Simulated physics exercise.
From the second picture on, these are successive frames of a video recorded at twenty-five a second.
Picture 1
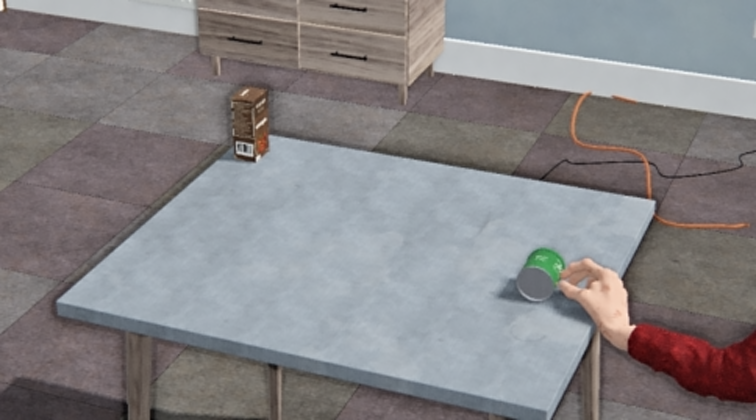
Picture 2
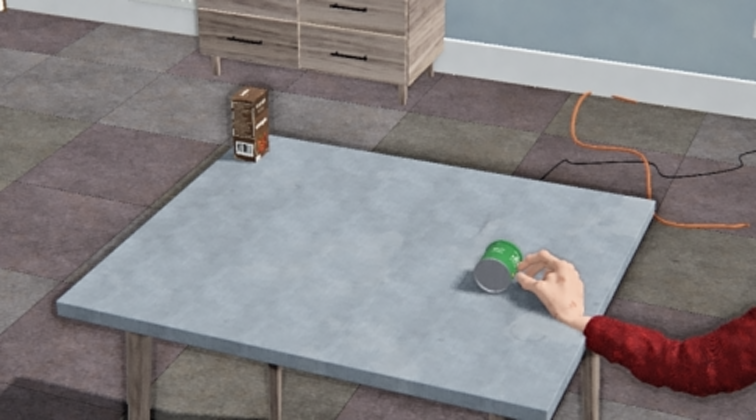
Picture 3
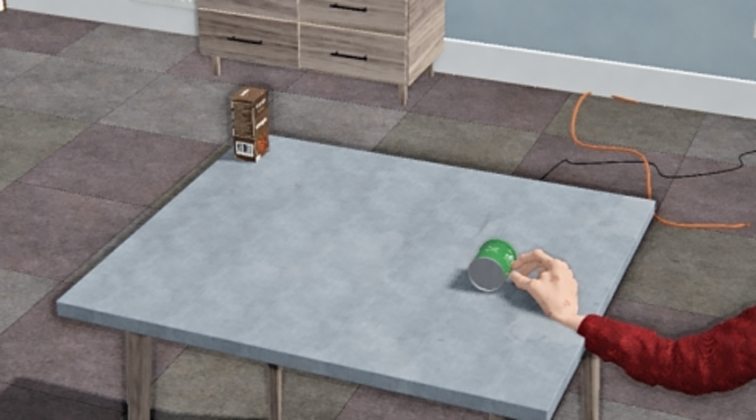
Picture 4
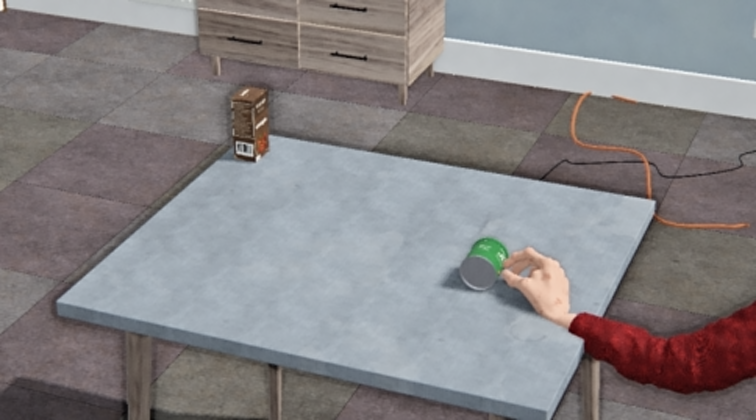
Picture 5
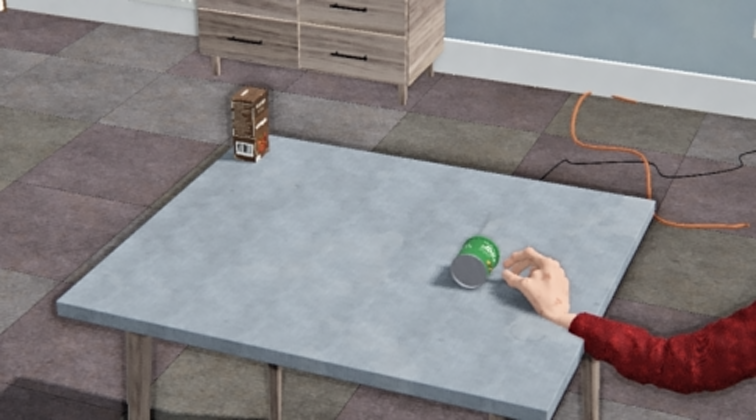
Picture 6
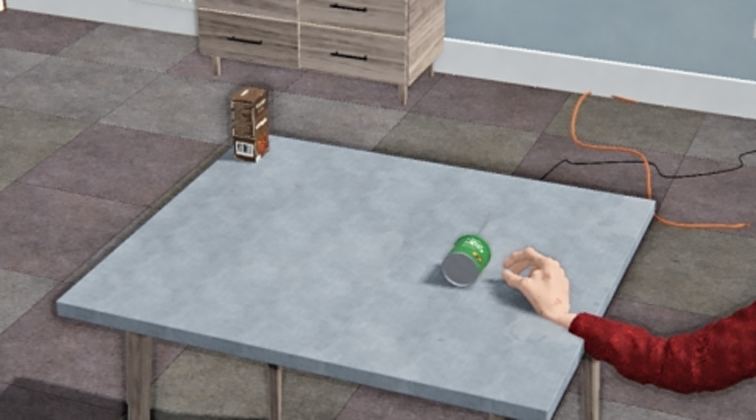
The clip shows a hand in a red sleeve moving a green tin lying on its side leftward across a gray table, then letting go as the tin rolls a little farther left, while a brown box stays at the far corner.
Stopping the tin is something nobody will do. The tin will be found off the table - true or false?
False, it remains on the table.
Then, 0.10 s later than the last frame, green tin moved about its own width near (446, 257).
Then, 0.20 s later than the last frame, green tin moved about its own width near (429, 254).
Then, 0.40 s later than the last frame, green tin moved well along near (403, 249).
Then, 0.60 s later than the last frame, green tin moved well along near (387, 246).
When it is over, moved from the start, green tin. End places, in pixels of the last picture, green tin near (382, 245).
